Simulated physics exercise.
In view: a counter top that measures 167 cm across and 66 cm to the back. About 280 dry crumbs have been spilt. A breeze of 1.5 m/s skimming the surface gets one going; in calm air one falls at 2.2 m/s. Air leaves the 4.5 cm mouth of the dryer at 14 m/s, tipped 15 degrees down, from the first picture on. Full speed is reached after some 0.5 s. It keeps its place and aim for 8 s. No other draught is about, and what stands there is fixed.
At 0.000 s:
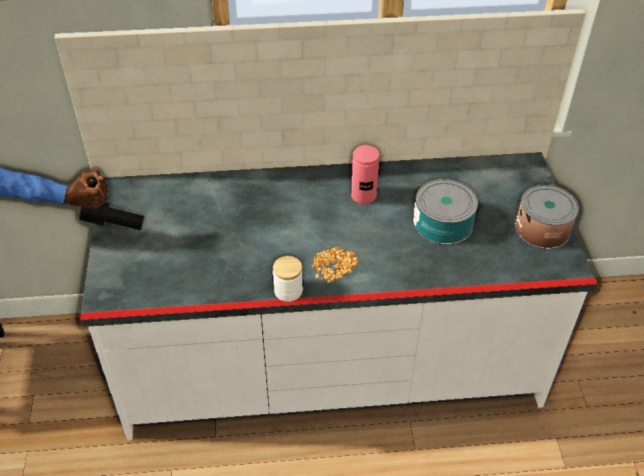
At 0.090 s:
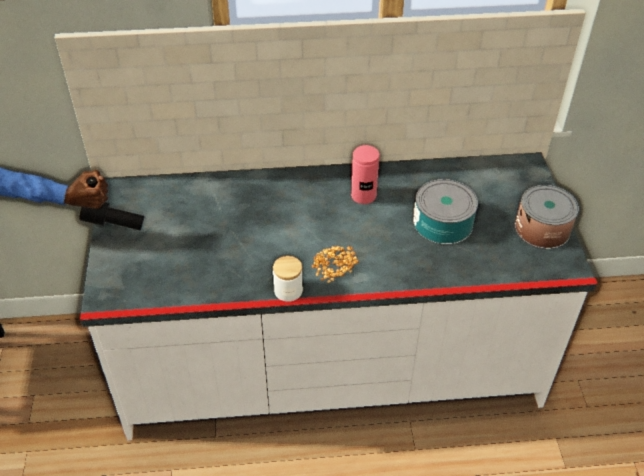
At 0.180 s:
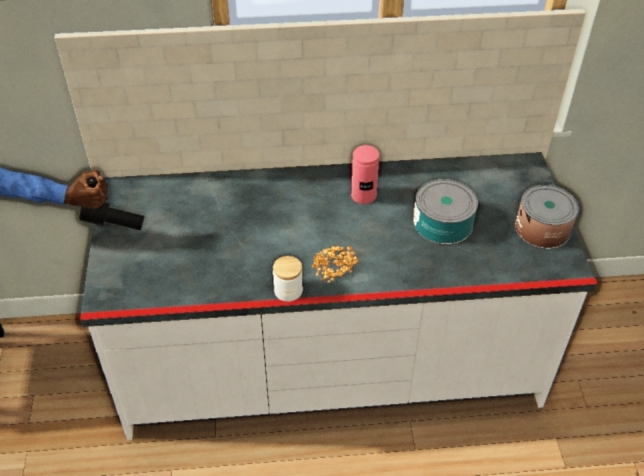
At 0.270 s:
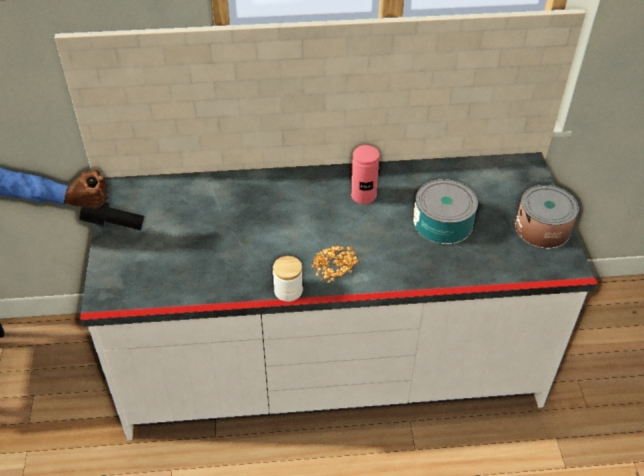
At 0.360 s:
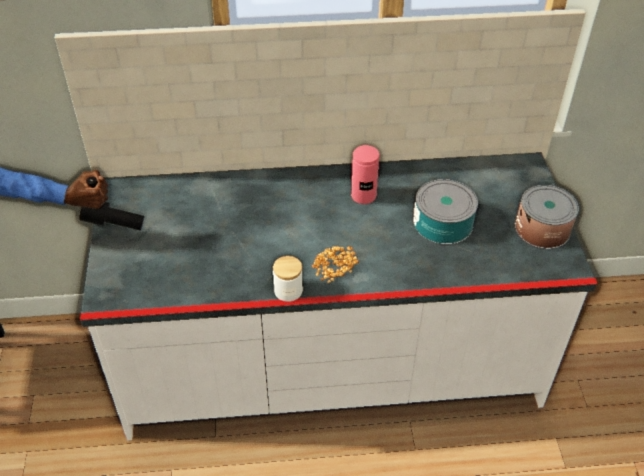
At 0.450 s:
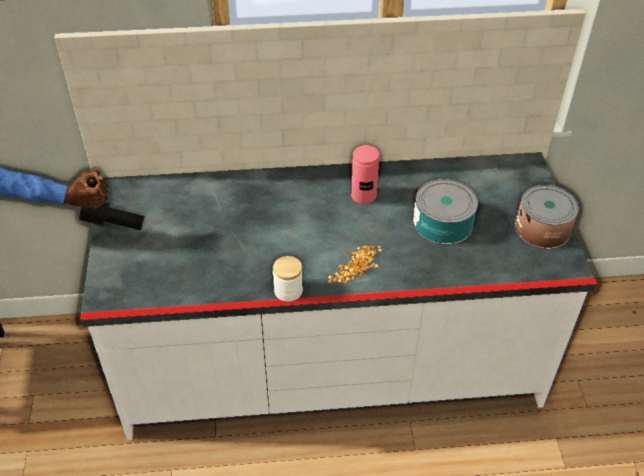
A hand at the left pointed a black dryer across a dark counter with a jar, a canister and two tins, and after lying still, the golden crumbs shifted slightly right into a slanted patch.
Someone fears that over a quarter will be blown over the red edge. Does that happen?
Answer: Yes.
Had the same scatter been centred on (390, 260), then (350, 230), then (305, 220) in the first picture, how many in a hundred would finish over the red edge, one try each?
In that order: 50 %, 4 %, 0 %.
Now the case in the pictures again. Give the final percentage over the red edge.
Near 70 %.
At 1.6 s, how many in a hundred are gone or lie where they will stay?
About 100 %.
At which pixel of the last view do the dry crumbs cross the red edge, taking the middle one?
Around (477, 292).
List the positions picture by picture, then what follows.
The middle of the dry crumbs is near (334, 263), none has stirred yet and the mouth of the dryer is at (143, 223), in the first picture.
The middle of the dry crumbs is near (336, 259), none has stirred yet and the red edge is centred on (344, 302), in the second picture.
The middle of the dry crumbs is near (336, 259), none has stirred yet, the top of a jar is at (288, 267) and the top of a jar is at (366, 154), in the third picture.
The middle of the dry crumbs is near (336, 259) and none has stirred yet, in the fourth picture.
The middle of the dry crumbs is near (336, 259) and none has stirred yet, in the fifth picture.
The middle of the dry crumbs is near (358, 266), the farthest in sight from the dryer is at (380, 250) and about 90 % have left their places, in the sixth picture.
After 1.6 s, 1 % are on the move or not yet settled, 72 % are over the red edge.
After 2.6 s, 1 % are on the move or not yet settled, 72 % are over the red edge.
After 4.4 s, 1 % are on the move or not yet settled, 72 % are over the red edge.
After 8.0 s, at the end, 72 % are over the red edge.
